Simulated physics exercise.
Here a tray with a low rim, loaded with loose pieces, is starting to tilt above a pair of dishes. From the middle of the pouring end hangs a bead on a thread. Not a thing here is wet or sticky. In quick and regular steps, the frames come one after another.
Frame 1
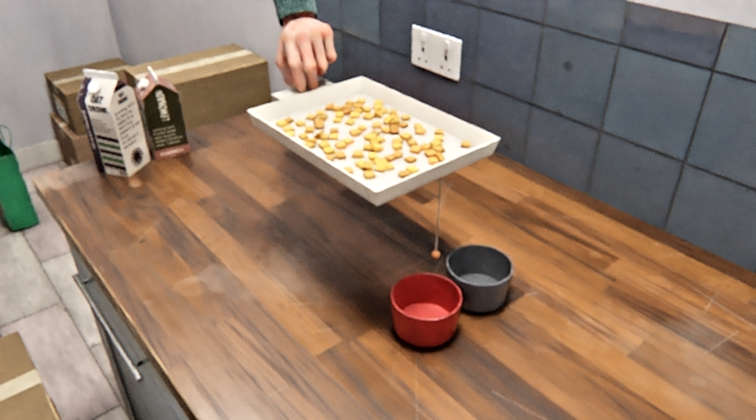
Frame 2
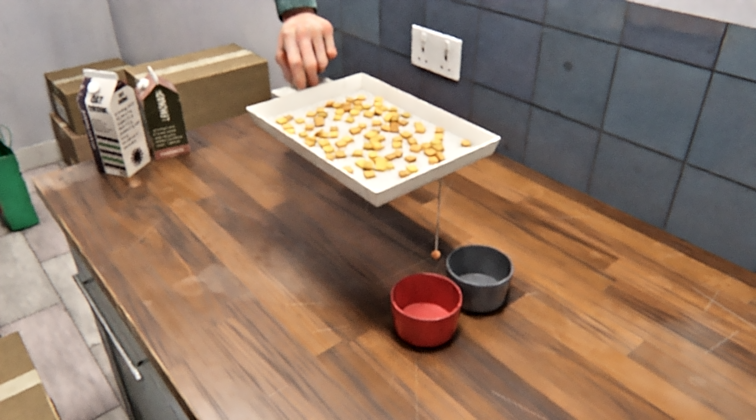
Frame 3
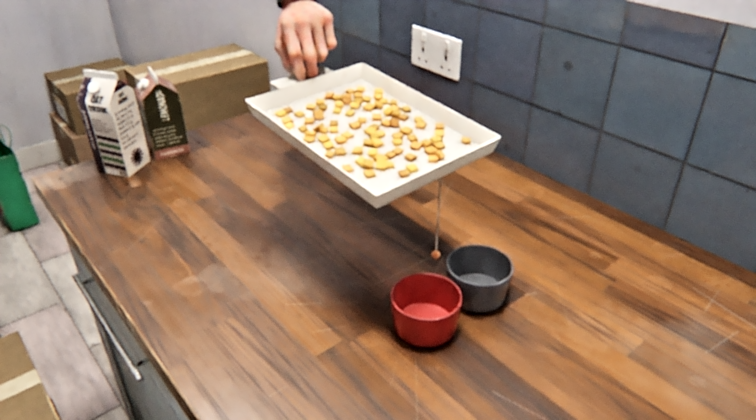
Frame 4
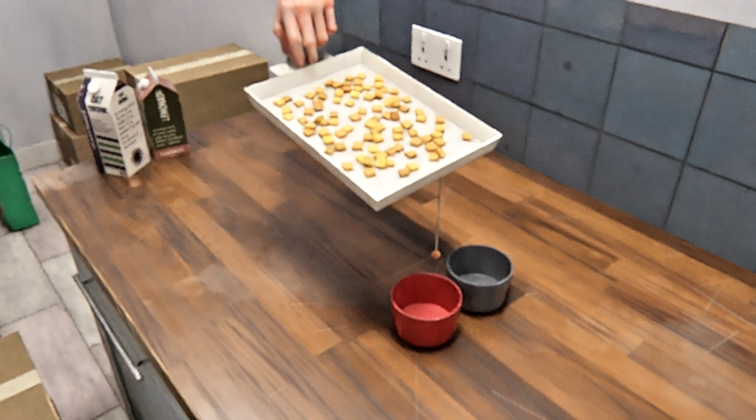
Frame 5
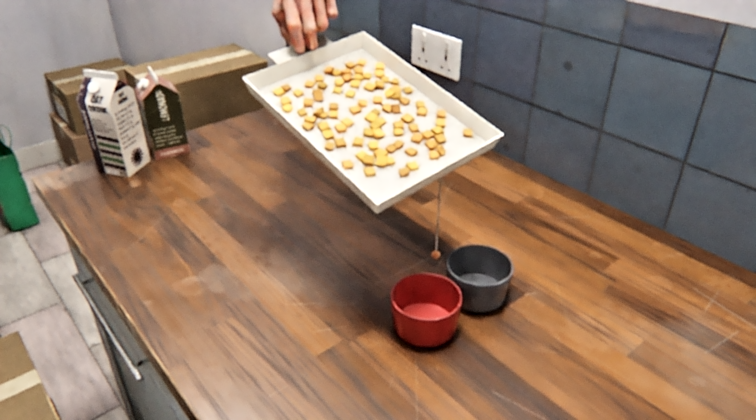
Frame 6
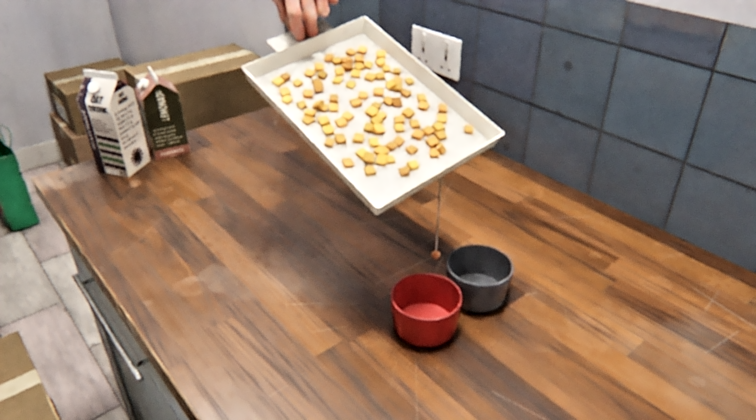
A hand steadily raises the far end of a white tray of cereal squares.
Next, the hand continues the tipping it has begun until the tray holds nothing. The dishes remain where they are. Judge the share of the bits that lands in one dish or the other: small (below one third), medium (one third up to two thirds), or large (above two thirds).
The share is medium.
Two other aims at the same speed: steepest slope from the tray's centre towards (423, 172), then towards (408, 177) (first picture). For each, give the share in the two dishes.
In order, 70 in a hundred and 70 in a hundred.
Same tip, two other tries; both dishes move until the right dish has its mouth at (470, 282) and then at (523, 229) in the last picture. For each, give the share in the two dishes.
Around 30 and then 0 per cent.
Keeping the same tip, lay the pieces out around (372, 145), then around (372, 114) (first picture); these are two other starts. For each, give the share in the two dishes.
Shares: 60 % for the first, 30 % for the second.
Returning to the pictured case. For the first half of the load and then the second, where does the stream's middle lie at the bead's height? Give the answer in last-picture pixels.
Early half: (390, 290); late half: (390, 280).
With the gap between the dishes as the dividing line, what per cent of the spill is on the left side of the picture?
It amounts to some 100 percent.
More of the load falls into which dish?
The left-hand one comes out ahead.
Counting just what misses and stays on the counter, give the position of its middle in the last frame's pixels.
Near (367, 334).
Soon after the last picture, tray tipped steeply; all on the tray.
A little later, tray tipped past a quarter turn; about two thirds on the tray; a small part in the left dish; a small part outside both; a small part in the air.
Later still, tray tipped past a quarter turn; about half in the left dish; about half outside both.
At rest, tray tipped past a quarter turn; about half in the left dish; none in the right dish; about half outside both.
